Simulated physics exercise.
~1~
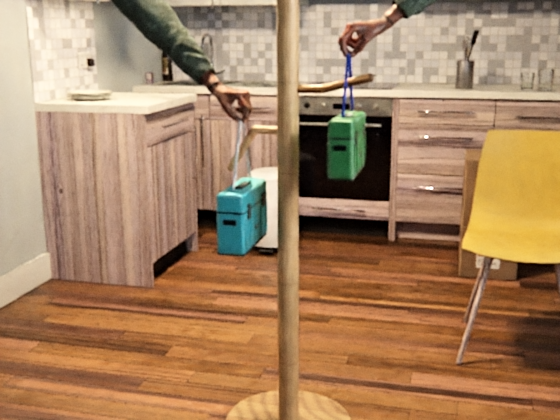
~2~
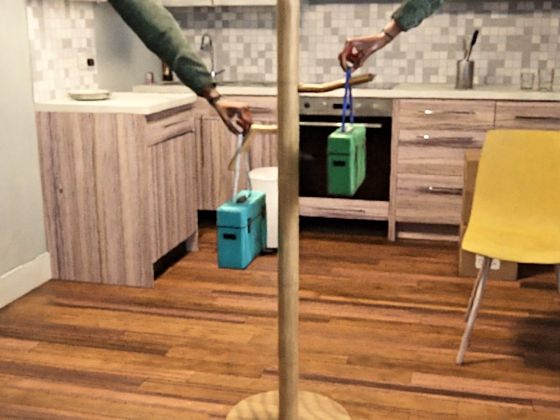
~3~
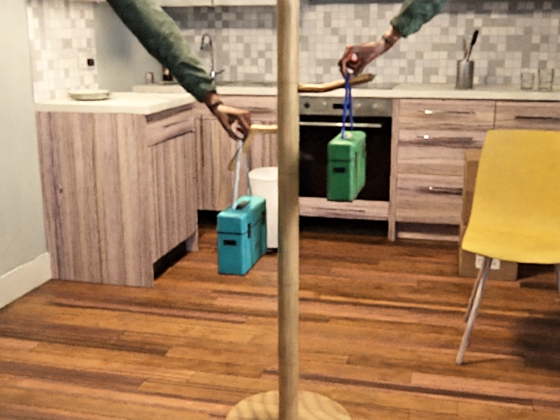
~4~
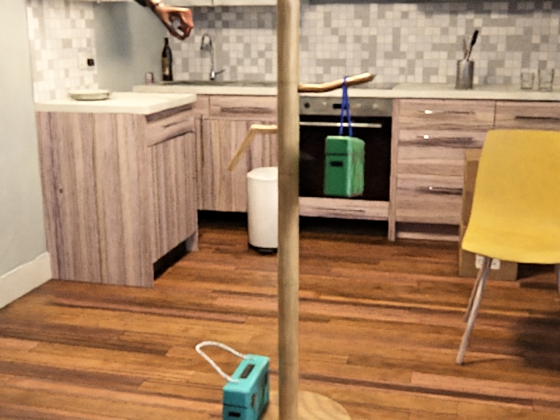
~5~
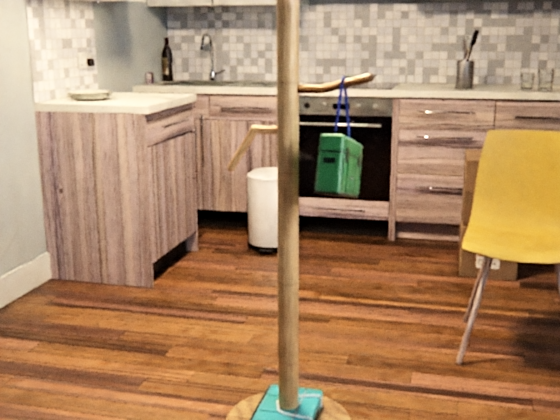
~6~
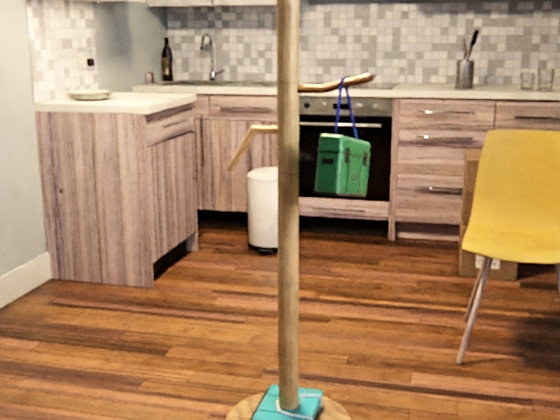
In a kitchen, hands release two cases at a post; turquoise falls, green stays hanging.
